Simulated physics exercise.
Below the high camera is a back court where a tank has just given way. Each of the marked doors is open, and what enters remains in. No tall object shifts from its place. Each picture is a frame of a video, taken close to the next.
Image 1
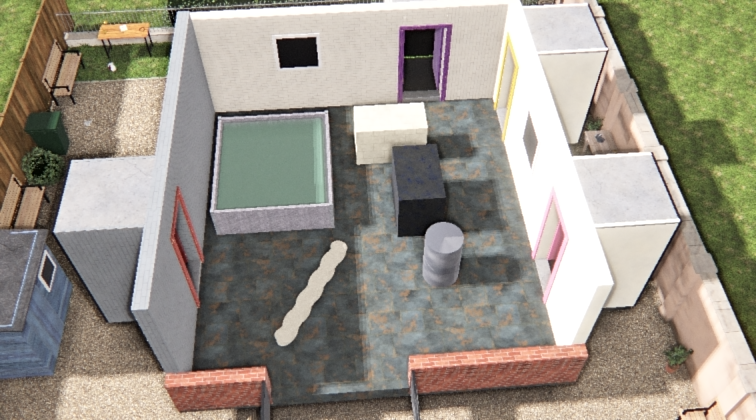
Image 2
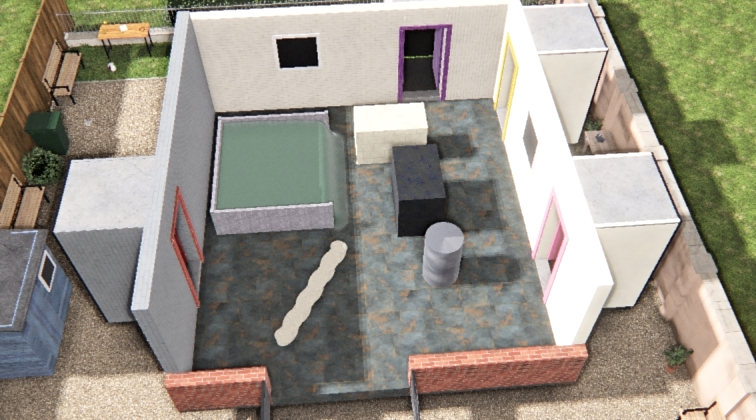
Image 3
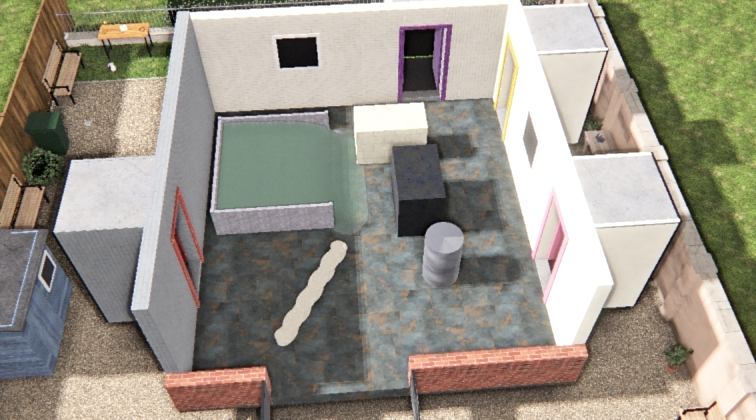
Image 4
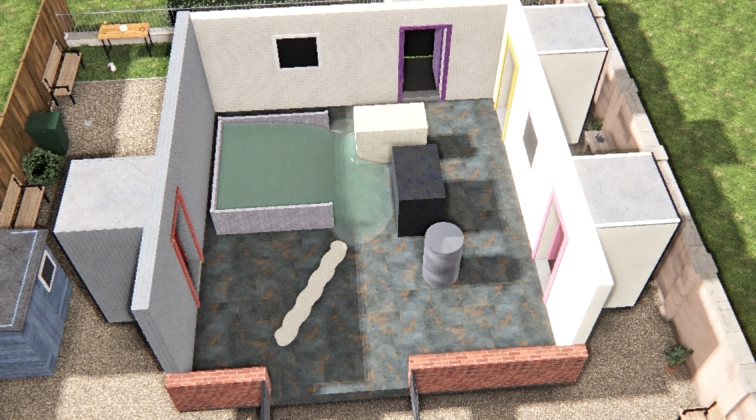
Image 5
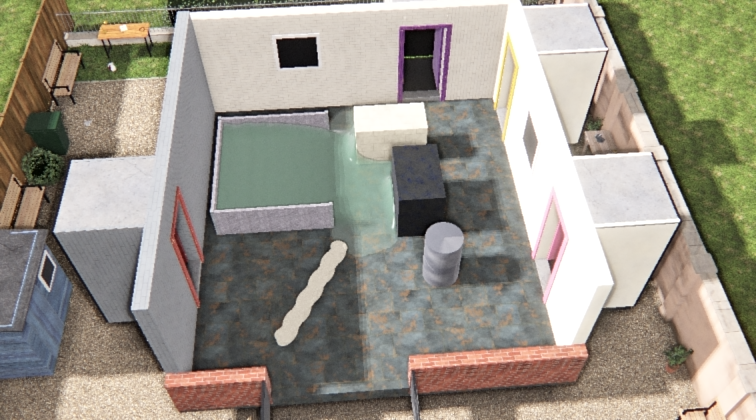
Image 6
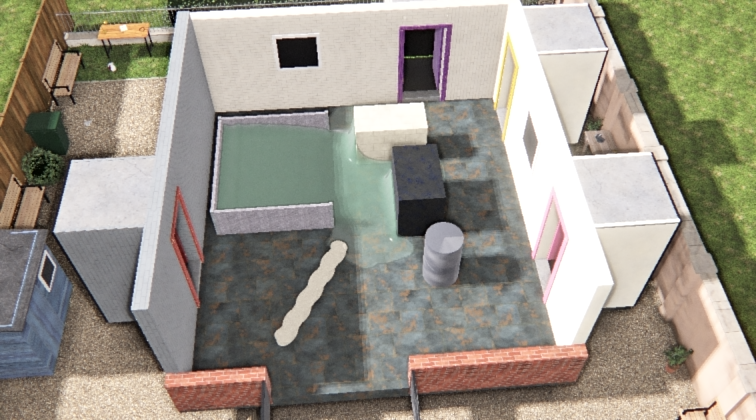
A grey-walled tank of green water stands at the left of a dark, mottled floor in a walled back court, seen from a high, still camera. To its right are a cream block, a black block and a grey cylinder, with a wavy cream strip in front. The tank's right side gives way and water spreads rightward across the floor, reaching around both blocks.
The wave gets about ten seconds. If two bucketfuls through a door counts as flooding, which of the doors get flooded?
The purple door does not get flooded; the pink door gets flooded; the yellow door gets flooded; the red door does not get flooded.
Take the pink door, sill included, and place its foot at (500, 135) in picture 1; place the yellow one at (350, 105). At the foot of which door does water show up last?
The one in red.
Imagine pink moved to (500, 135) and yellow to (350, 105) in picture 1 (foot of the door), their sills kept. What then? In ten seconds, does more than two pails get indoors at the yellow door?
Well, the yellow door tops it.
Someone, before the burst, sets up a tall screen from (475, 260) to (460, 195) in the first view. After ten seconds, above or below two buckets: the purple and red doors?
The purple one falls short, the red one falls short.
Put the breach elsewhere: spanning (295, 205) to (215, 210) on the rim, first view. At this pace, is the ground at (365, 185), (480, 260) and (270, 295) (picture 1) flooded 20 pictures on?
In that order: Not flooded, free of water, wet.
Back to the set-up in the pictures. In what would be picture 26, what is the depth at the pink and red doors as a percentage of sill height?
Near 140 and 0 per cent, in that order.
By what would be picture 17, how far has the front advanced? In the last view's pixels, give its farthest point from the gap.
Farthest reach: About (479, 370).
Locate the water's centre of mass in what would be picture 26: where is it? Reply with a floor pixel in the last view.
My pick is pixel (375, 196).
A moment on, water covers 30 % of the floor; the purple door wet at the sill, nothing in, the pink door not reached, the yellow door not reached, the red door not reached.
Next, water covers 50 % of the floor; the purple door wet at the sill, nothing in, the pink door not reached, the yellow door under two buckets in, the red door not reached.
Then, water covers 70 % of the floor; the purple door wet at the sill, nothing in, the pink door wet at the sill, nothing in, the yellow door over two buckets in, the red door not reached.
Later, water covers 80 % of the floor; the purple door under two buckets in, the pink door over two buckets in, the yellow door far over two buckets in, the red door not reached.
In the end, water covers 90 % of the floor; the purple door under two buckets in, the pink door far over two buckets in, the yellow door far over two buckets in, the red door wet at the sill, nothing in.
